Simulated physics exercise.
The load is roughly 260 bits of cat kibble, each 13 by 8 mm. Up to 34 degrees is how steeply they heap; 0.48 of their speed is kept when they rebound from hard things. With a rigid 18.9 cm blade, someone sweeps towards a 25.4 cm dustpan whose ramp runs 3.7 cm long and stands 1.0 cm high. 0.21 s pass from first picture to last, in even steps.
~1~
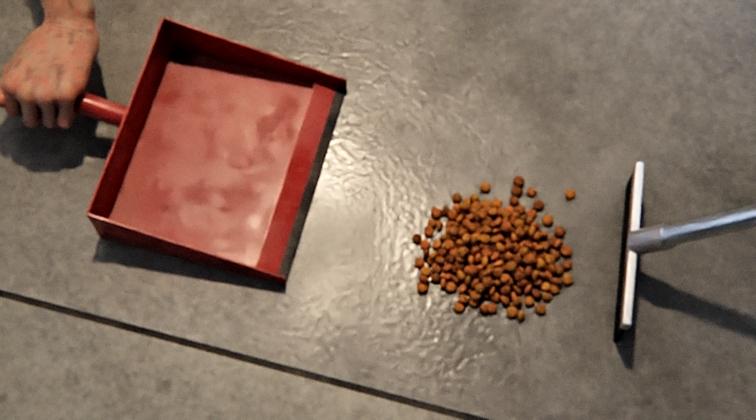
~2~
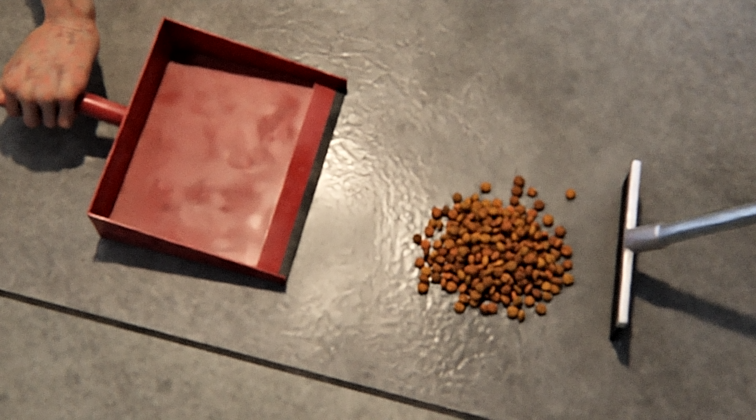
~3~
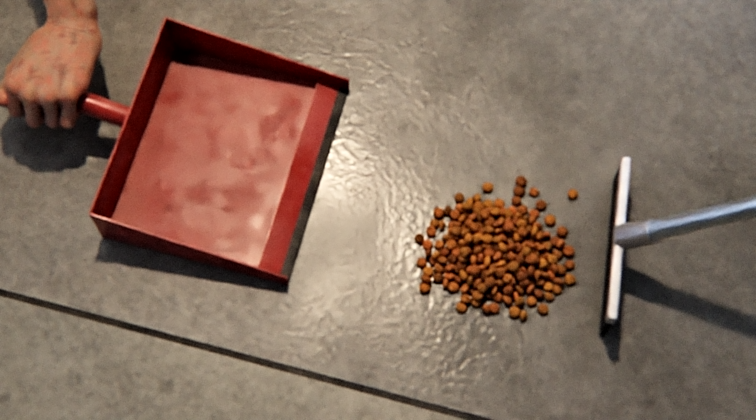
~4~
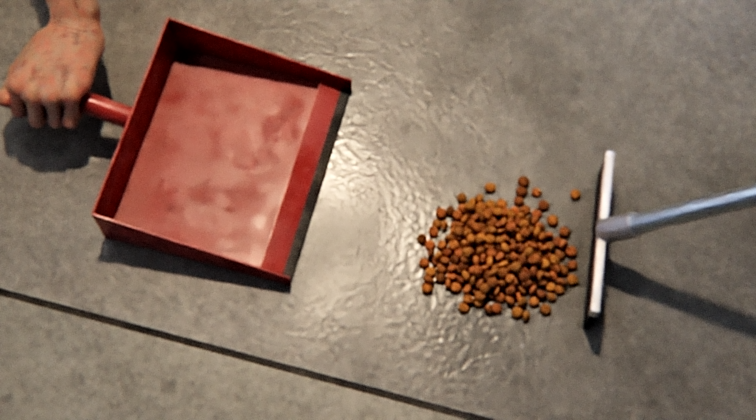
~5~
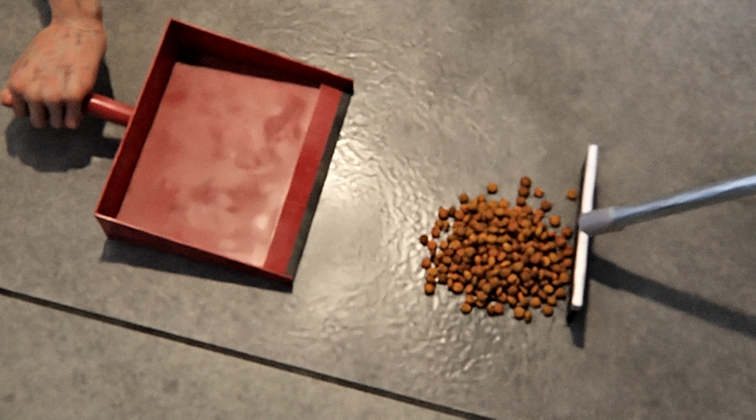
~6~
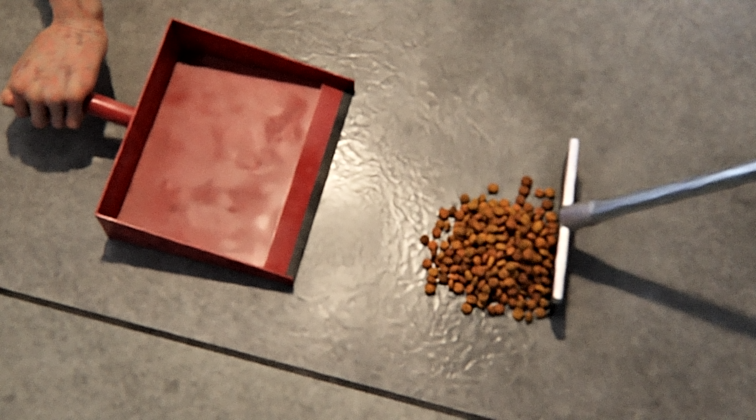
On a grey floor, a hand holds a red dustpan at the left while a blade on a metal handle moves left a short way, meets a pile of brown kibble and pushes its right edge inward.
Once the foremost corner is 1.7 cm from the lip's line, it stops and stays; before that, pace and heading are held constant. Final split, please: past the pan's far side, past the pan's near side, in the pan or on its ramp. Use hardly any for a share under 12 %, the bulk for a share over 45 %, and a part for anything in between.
Far side: Hardly any, near side: Hardly any, pan: A part.
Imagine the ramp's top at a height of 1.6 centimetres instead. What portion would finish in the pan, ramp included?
30 per cent.
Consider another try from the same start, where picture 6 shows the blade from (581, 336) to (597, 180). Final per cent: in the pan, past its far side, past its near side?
That ends as pan 15, far 0, and near 40.
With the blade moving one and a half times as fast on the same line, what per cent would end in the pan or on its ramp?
I'd guess it lands at about 40 per cent.
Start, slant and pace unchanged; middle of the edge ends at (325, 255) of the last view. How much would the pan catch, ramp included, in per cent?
Close to 40 in a hundred.
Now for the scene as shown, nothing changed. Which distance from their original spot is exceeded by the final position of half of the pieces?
22 cm or so.
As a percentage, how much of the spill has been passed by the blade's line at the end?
Roughly 25 per cent of it.
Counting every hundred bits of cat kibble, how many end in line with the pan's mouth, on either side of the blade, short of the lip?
Roughly 65 in a hundred.
Then, 0.23 s after the last picture, middle of the blade 15 cm from the lip; 0 % over the lip, far side 0 %, near side 0 %.
Then, 0.38 s after the last picture, middle of the blade 7 cm from the lip; 0 % over the lip, far side 0 %, near side 0 %.
Then, 0.66 s after the last picture, middle of the blade 3 cm from the lip; 35 % over the lip, far side 0 %, near side 0 %.
In the end, far side 0 %, near side 0 %, pan 30 %, in front of the lip or behind the blade 65 %.
